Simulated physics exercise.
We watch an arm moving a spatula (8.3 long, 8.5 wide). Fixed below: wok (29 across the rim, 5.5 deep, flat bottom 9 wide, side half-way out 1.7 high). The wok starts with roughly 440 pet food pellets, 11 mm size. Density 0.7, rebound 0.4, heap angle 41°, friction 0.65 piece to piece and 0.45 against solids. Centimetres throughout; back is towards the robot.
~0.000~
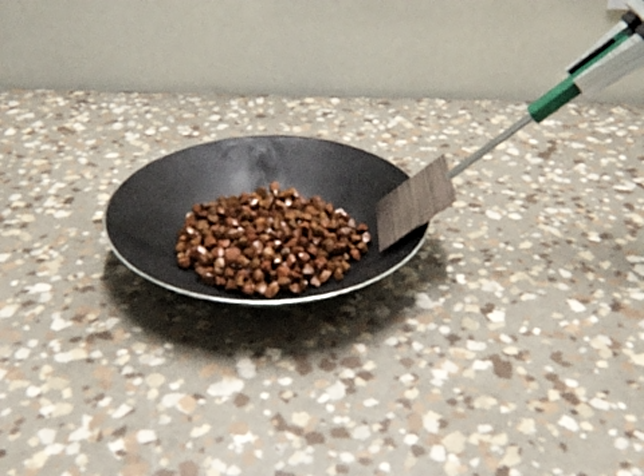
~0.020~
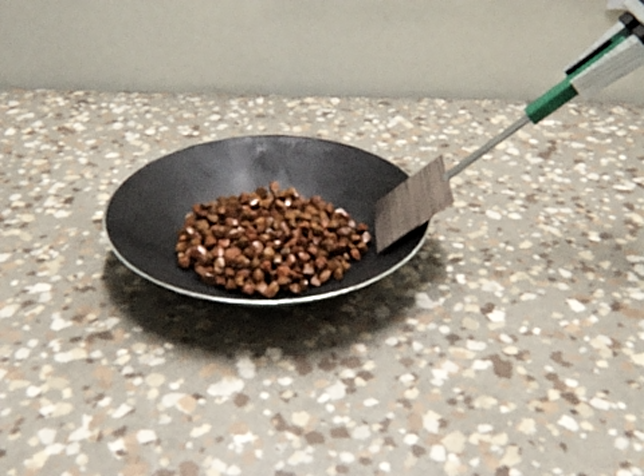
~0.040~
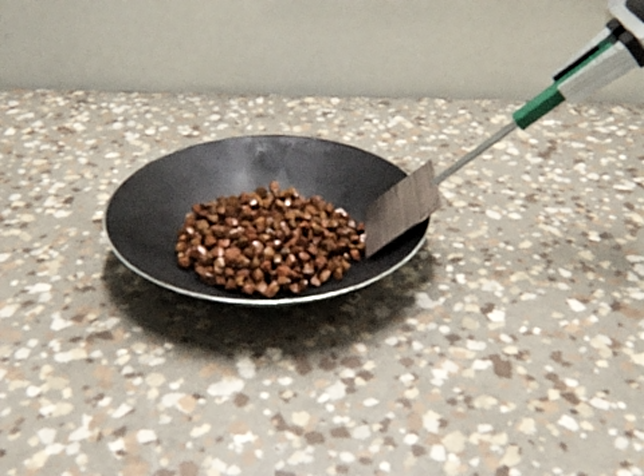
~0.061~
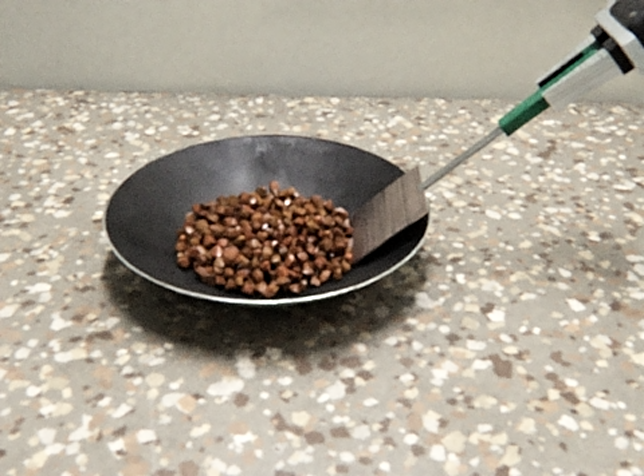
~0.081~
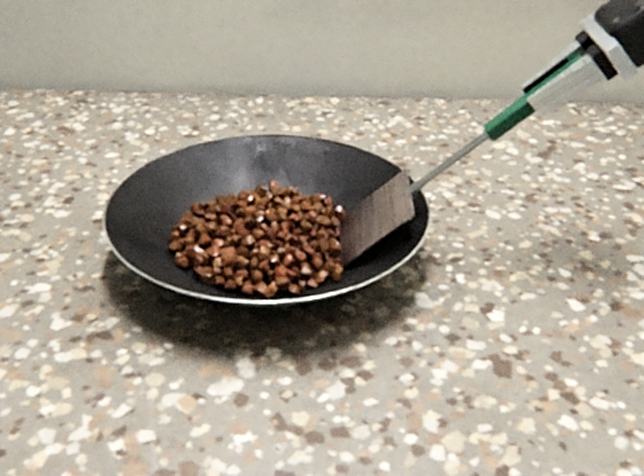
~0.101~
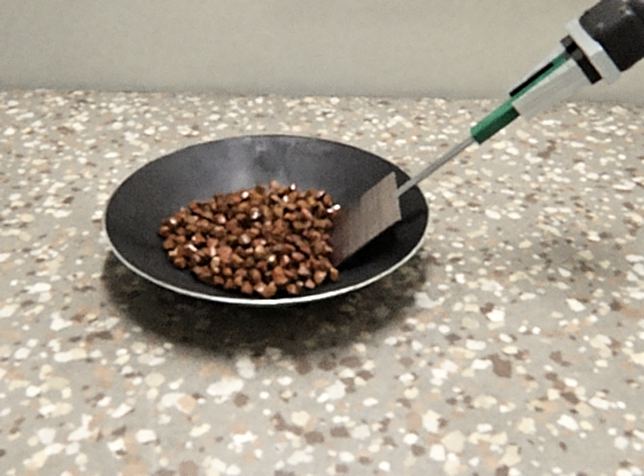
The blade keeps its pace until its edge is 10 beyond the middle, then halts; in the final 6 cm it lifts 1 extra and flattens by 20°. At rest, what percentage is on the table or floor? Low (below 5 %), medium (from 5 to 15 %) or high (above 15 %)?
A high share, above 15 %, ends on the table or floor.
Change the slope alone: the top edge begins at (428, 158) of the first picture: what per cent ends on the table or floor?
Some 30 per cent.
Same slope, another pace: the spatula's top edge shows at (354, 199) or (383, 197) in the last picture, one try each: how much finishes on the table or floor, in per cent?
Some 50 and 35 per cent.
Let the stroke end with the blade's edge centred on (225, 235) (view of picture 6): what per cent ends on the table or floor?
Some 0 per cent.
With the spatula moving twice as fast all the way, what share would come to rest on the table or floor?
Then about 50 per cent.
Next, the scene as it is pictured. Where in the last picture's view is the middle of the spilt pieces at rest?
At about (60, 244).
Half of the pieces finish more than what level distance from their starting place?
About 10 cm.
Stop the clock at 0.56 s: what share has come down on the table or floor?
Roughly 25 per cent.
After 0.20 s, sloping 43°, highest piece 5 above the table; 443 in the wok.
After 0.31 s, sloping 36°, highest piece 8 above the table; 441 in the wok, 2 on the blade or in flight.
After 0.56 s, sloping 23°, highest piece 7 above the table; 322 in the wok, 116 on the table or floor, 5 on the blade or in flight.
After 1.61 s, sloping 23°, highest piece 7 above the table; 321 in the wok, 122 on the table or floor.
At rest, 321 in the wok, 122 on the table or floor. That is 28 % on the table or floor.
